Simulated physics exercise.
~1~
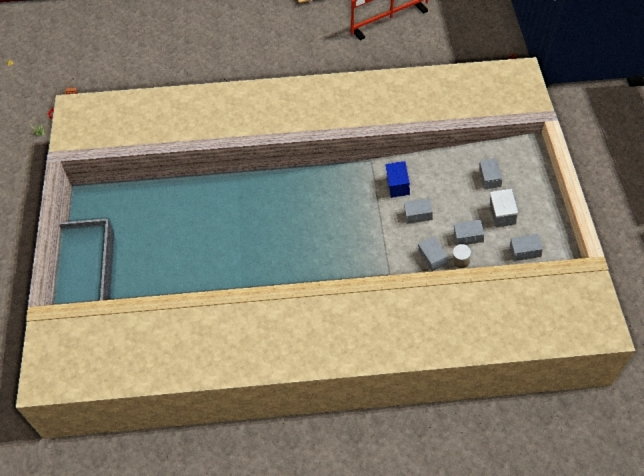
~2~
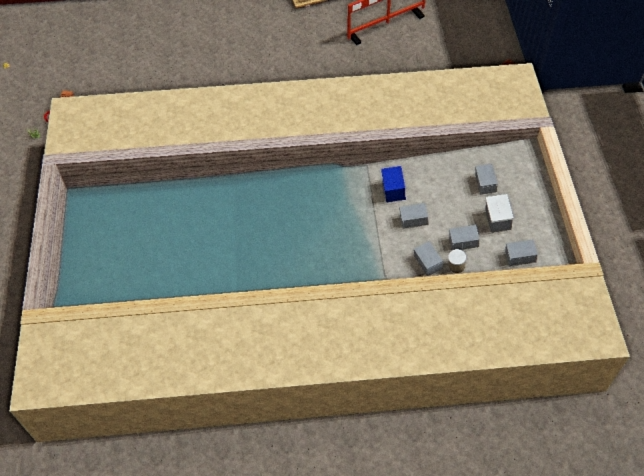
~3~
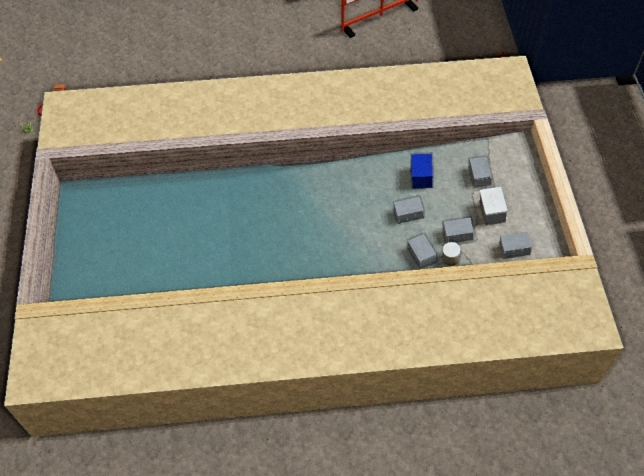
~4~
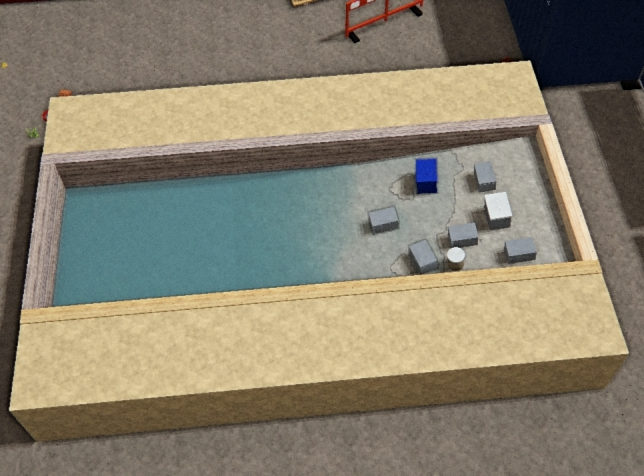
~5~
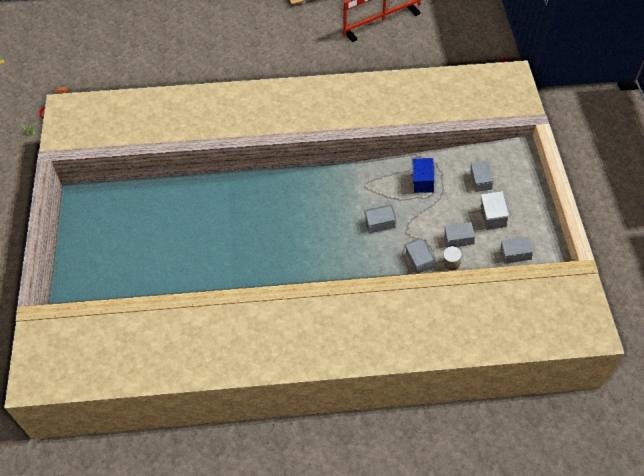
To begin with, blue-green water fills the left part of a sandy-walled bay, with a small walled-off corner at the far left and a blue chest, a white one and several grey crates on the pale slope to the right. The corner barrier disappears, and the water still lies short of the blocks. Then a wave runs up the slope among them, and the blue chest shifts a little to the right. As the water draws back, one grey crate slides left. At the end the blocks rest on the slope, with the blue chest still upright.
